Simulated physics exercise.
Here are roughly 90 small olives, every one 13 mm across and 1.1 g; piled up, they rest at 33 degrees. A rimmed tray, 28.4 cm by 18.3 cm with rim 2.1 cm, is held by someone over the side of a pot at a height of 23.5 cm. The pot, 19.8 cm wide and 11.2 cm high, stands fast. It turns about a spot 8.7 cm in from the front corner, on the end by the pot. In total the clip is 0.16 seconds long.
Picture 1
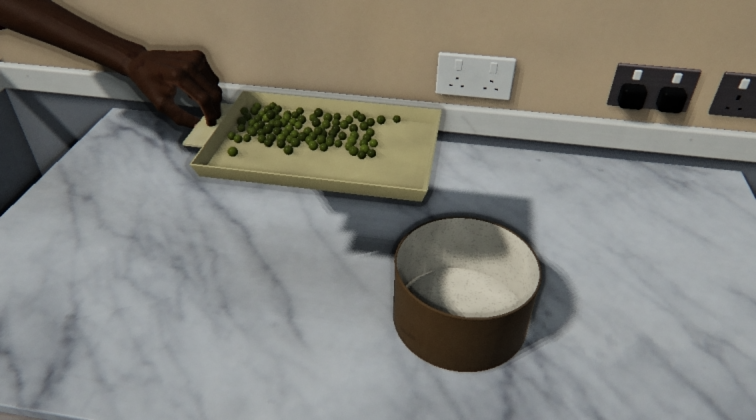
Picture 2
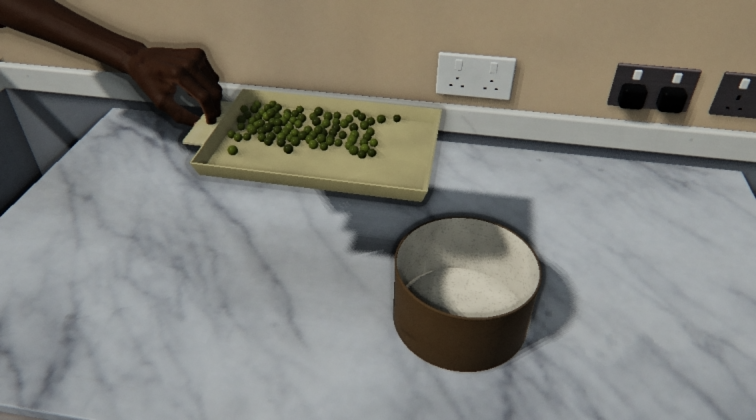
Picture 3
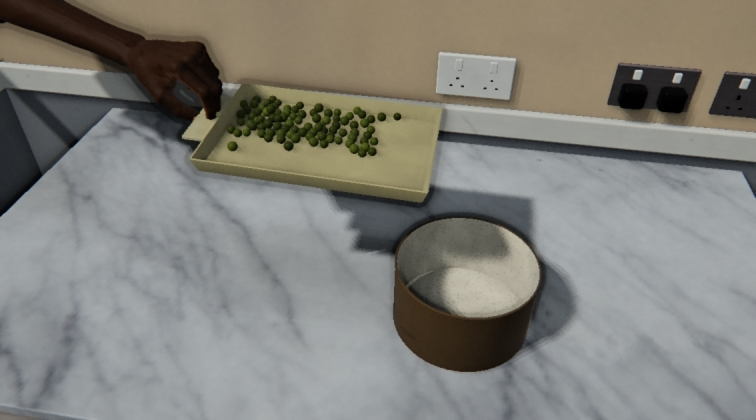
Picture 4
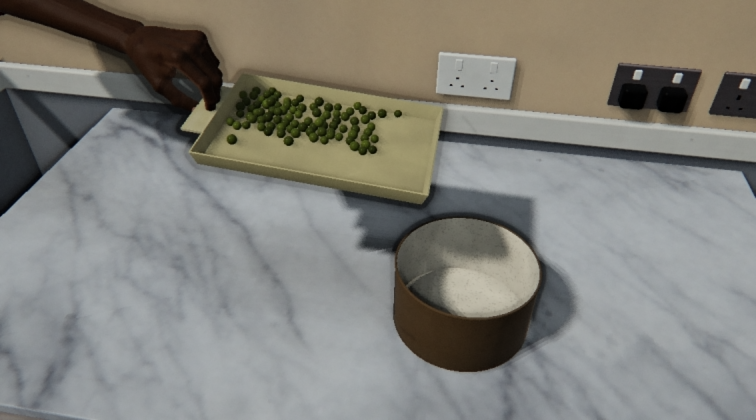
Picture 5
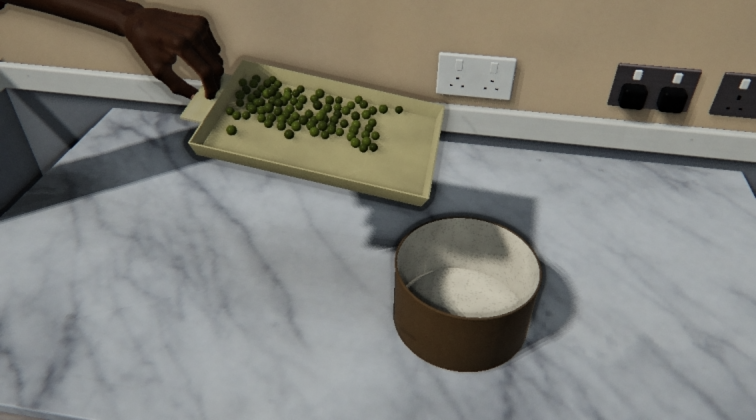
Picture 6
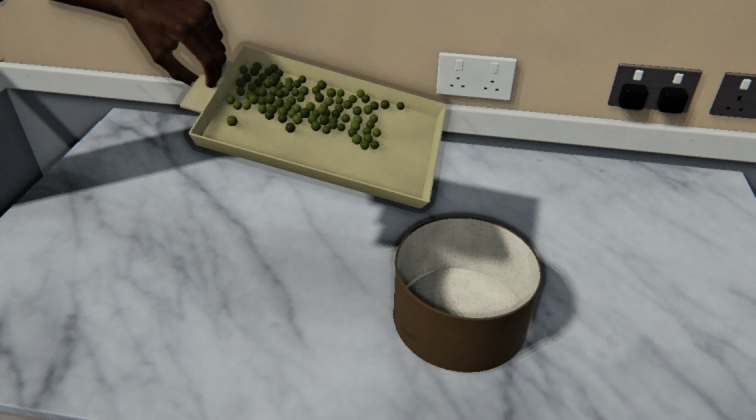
To begin with, a hand holds a pale, rimmed tray of small green olives level above a marble counter, behind and to the left of a brown pot. The hand then raises the tray's left end, slowly at first, until it slopes moderately down toward the right, while the pot stays still.
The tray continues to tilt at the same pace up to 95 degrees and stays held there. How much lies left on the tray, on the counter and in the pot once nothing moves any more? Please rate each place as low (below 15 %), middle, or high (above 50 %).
Left on the tray: Low, counter: Low, pot: High.
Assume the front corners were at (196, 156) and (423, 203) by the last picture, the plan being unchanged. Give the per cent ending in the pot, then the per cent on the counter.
Pot 45, counter 55.
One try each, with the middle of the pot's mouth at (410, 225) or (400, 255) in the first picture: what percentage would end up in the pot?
Around 25 per cent, then around 75 per cent.
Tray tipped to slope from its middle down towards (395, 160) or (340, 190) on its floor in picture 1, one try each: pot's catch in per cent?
80 and 35 %.
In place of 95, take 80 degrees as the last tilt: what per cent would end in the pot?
Roughly 90 %.
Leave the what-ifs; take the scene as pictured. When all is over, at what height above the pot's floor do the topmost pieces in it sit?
Top level: Approx. 2.5 cm.
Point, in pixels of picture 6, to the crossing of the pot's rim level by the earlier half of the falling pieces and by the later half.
The first half passes near (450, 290) and the second half near (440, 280).
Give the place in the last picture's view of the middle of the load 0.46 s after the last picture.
Estimated centre of load: Around (420, 206).
Then, 0.28 s after the last picture, tilt 55 degrees; the tray holds 100 %, the pot 0 %.
Then, 0.46 s after the last picture, tilt 82 degrees; the tray holds 75 %, the pot 0 %.
Then, 0.76 s after the last picture, tilt 95 degrees; the tray holds 5 %, the pot 90 %.
In the end, tray 0 %, counter 0 %, pot 100 %.
